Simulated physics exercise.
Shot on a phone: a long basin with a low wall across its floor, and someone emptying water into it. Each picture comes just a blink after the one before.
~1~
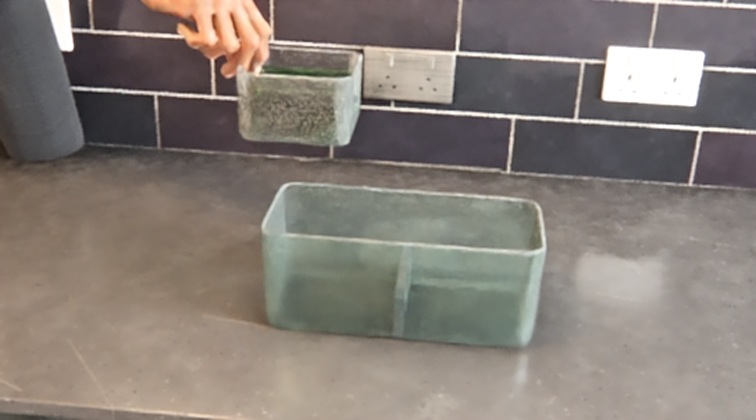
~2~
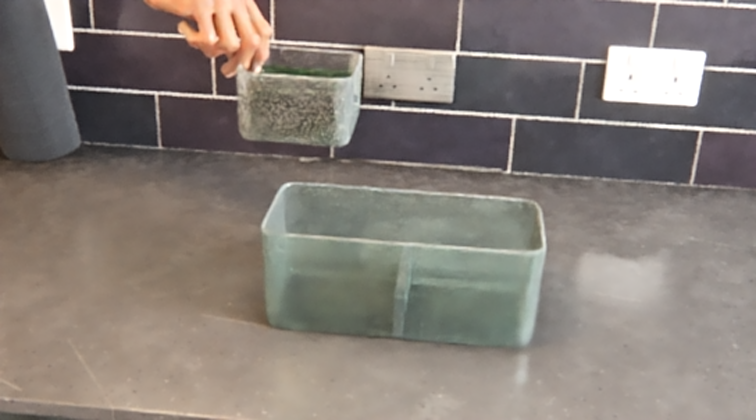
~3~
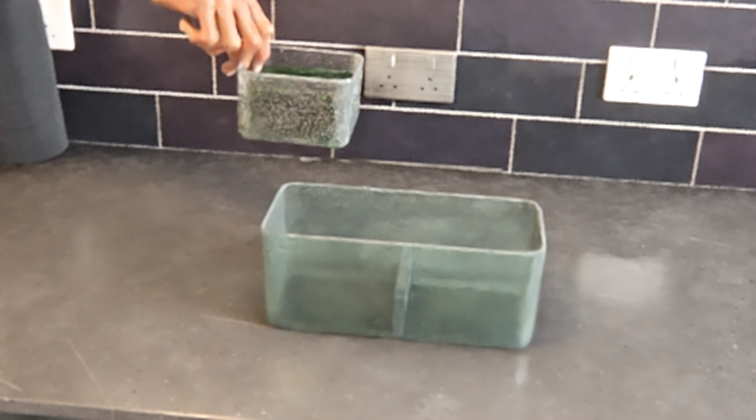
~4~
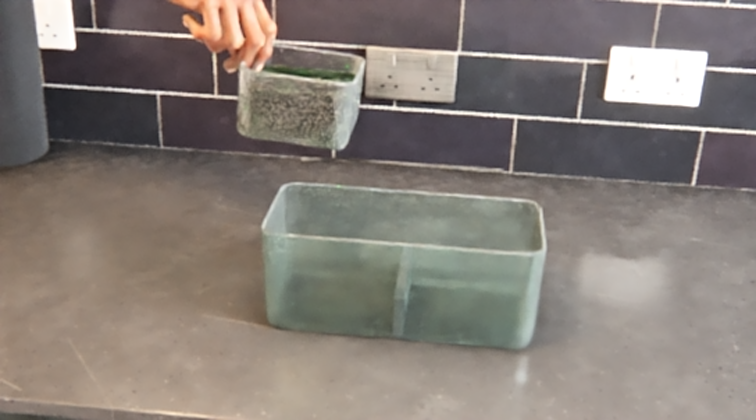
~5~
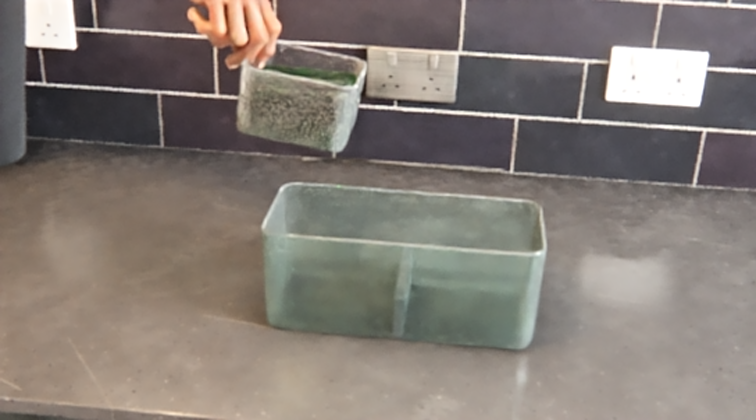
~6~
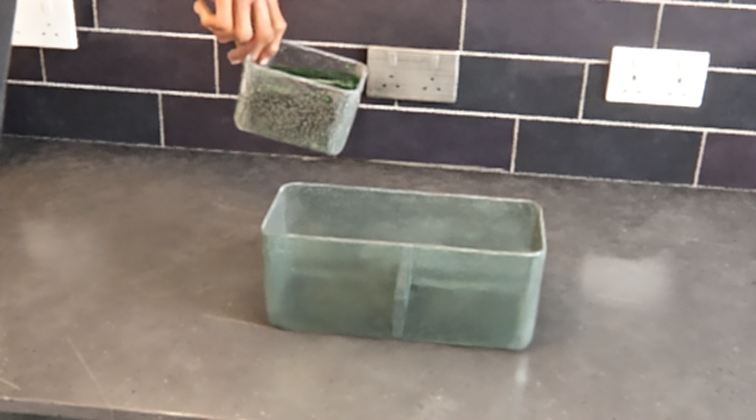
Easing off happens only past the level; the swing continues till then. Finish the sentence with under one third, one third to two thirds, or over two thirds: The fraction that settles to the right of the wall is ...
The fraction that settles to the right of the wall is one third to two thirds.
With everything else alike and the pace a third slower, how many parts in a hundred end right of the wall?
About 60 %.
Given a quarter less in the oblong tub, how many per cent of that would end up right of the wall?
Some 35 parts in a hundred.
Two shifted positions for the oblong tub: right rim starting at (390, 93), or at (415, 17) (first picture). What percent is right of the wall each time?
The first start yields 75 per cent, the second 90 per cent.
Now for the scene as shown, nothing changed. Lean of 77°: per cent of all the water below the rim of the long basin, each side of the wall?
About 5 per cent left, 10 per cent right.
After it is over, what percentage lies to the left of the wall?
Share approx. 45 %.
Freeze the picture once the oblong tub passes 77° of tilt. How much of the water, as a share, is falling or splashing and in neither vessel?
I'd put it near 35 per cent.
A moment on, the oblong tub is tipped on its side and 53 per cent is still to pour, 3 is left of the wall and 8 right of it.
Next, the oblong tub is tipped right over and 7 per cent is still to pour, 29 is left of the wall and 56 right of it.
Then the oblong tub is tipped right over and 0 per cent is still to pour, 44 is left of the wall and 55 right of it.
Later the oblong tub is tipped right over and 0 per cent is still to pour, 44 is left of the wall and 55 right of it.
Finally, 44 per cent lies left of the wall, 55 right of it and 1 outside.
